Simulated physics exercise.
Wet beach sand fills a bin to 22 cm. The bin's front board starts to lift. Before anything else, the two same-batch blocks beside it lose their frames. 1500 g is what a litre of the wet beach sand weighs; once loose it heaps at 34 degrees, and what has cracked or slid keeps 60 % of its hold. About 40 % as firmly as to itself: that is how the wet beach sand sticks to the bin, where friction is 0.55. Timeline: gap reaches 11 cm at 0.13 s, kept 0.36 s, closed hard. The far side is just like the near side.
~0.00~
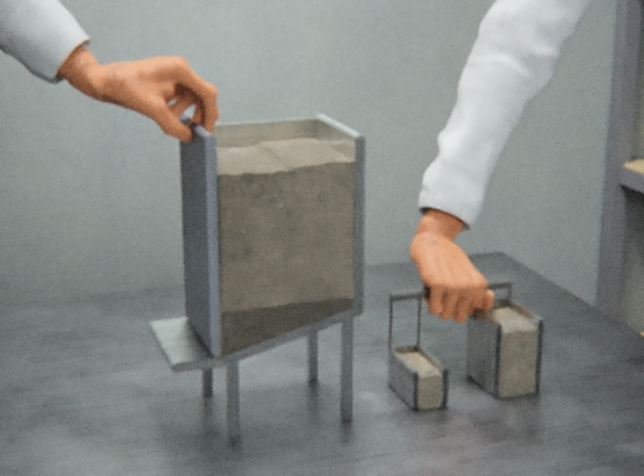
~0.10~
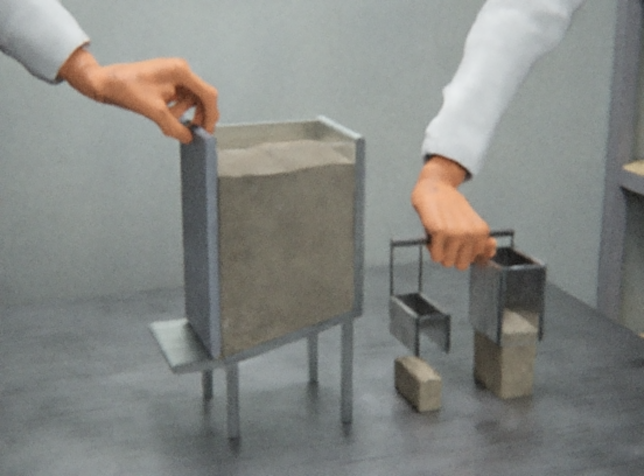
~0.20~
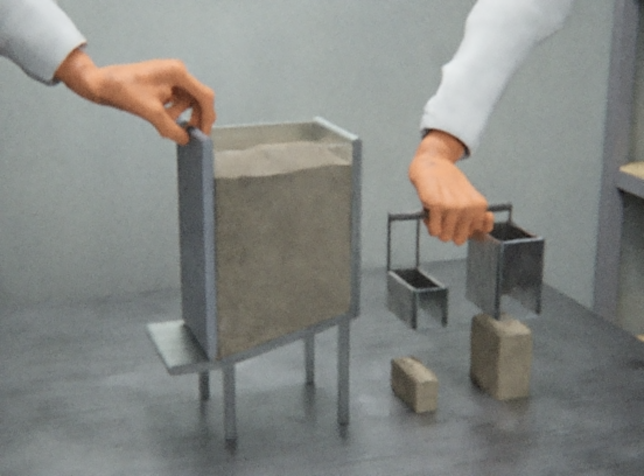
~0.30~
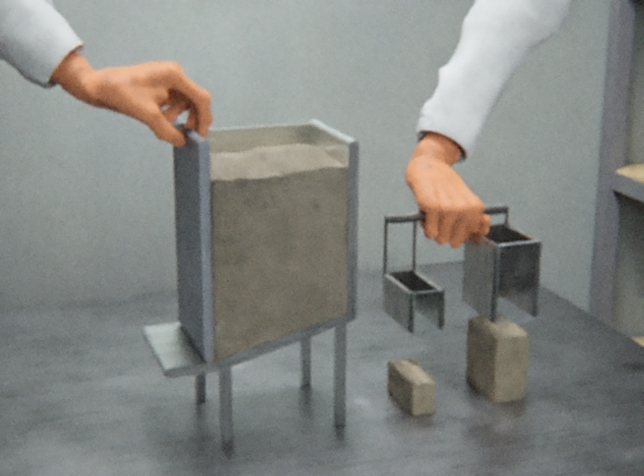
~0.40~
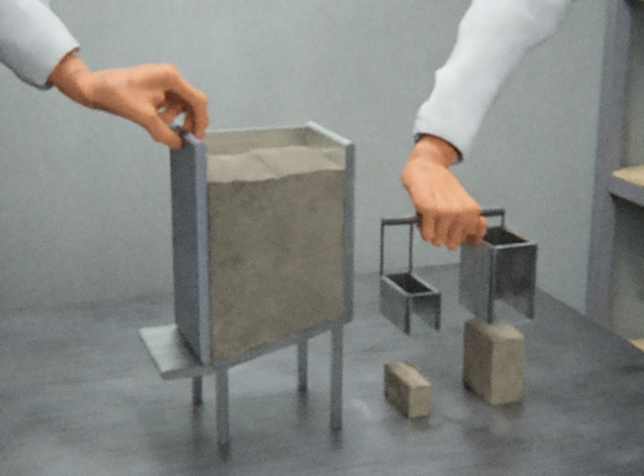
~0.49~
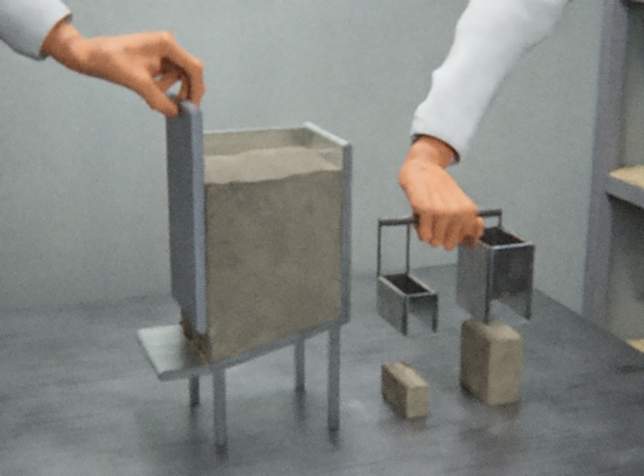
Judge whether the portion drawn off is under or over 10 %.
The answer is under.
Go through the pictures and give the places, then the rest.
In the first frame, top of the hatch at (212, 141), not yet moved; crest of the wet beach sand at (335, 163); block heights 4.1 cm, 8.8 cm (left to right).
In the second frame, top of the hatch at (212, 142), not yet moved; crest of the wet beach sand at (336, 165); block heights 4.1 cm, 8.7 cm (left to right).
In the third frame, top of the hatch at (209, 144), not yet moved; crest of the wet beach sand at (332, 167); block heights 4.1 cm, 8.7 cm (left to right).
In the fourth frame, top of the hatch at (205, 146), not yet moved; crest of the wet beach sand at (329, 169); block heights 4.1 cm, 8.7 cm (left to right).
In the fifth frame, top of the hatch at (202, 148), not yet moved; crest of the wet beach sand at (325, 171); block heights 4.1 cm, 8.7 cm (left to right).
In the sixth frame, top of the hatch at (198, 115), moved 3.6 cm; crest of the wet beach sand at (323, 172); block heights 4.1 cm, 8.7 cm (left to right).
After 0.62 s, the hatch is 11 cm open and 0 % is out.
After 0.77 s, the hatch is 11 cm open and 0 % is out.
After 0.92 s, the hatch is 11 cm open and 0 % is out.
After 1.08 s, the hatch is 2.5 cm open and 1 % is out.
After 1.35 s, the hatch is shut and 1 % is out.
